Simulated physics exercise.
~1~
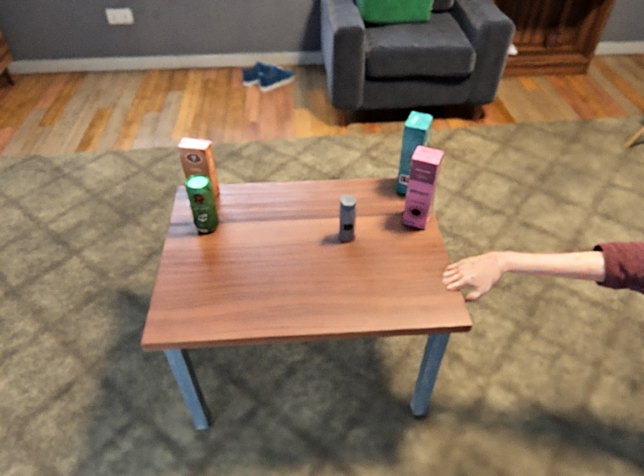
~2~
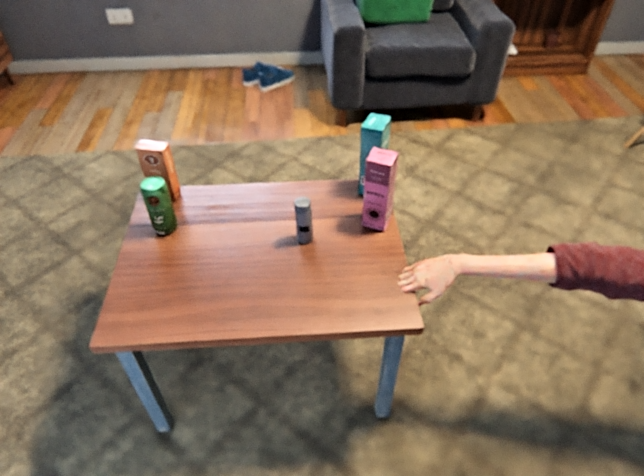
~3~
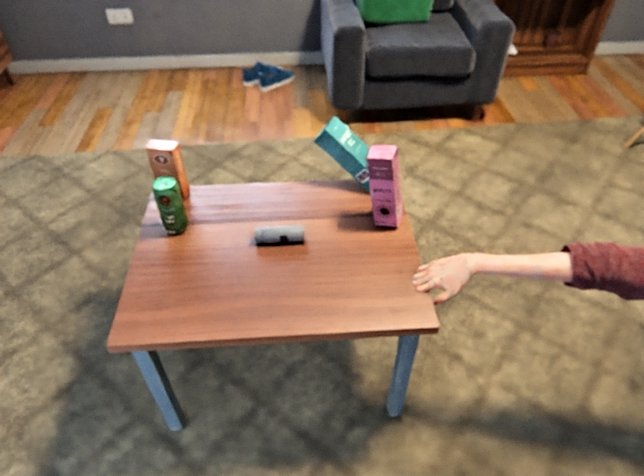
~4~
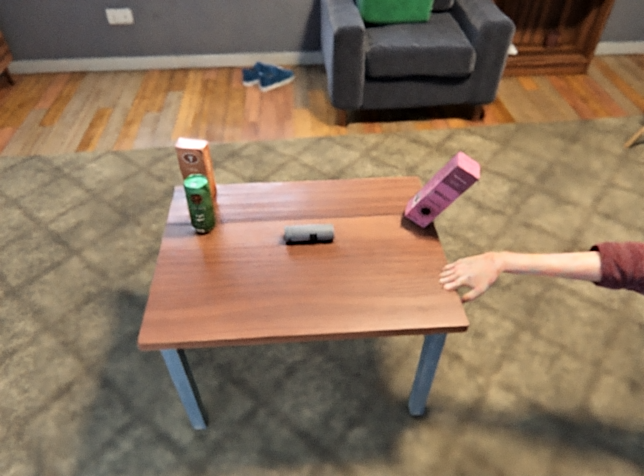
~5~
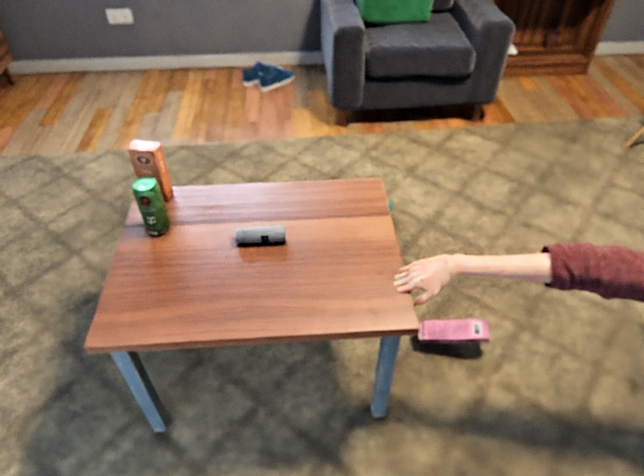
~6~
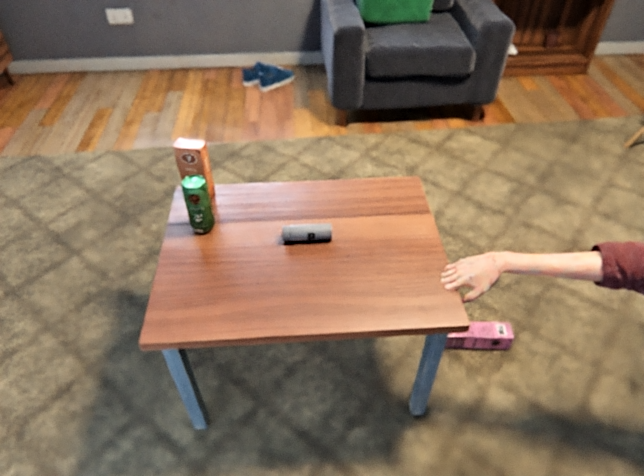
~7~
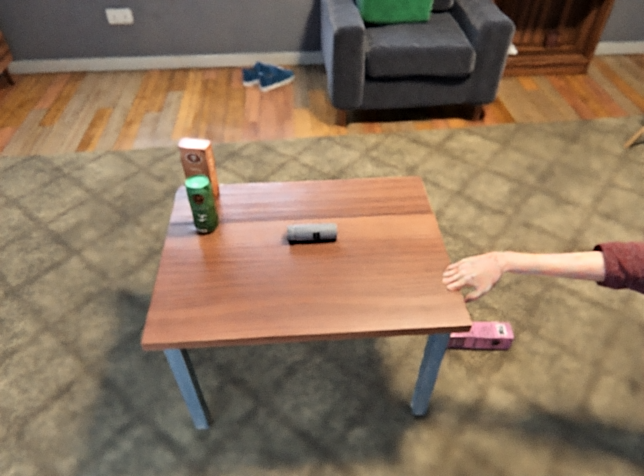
Hand jerking a small table left and right, toppling a grey shaker and sending turquoise and pink cartons off the edge.
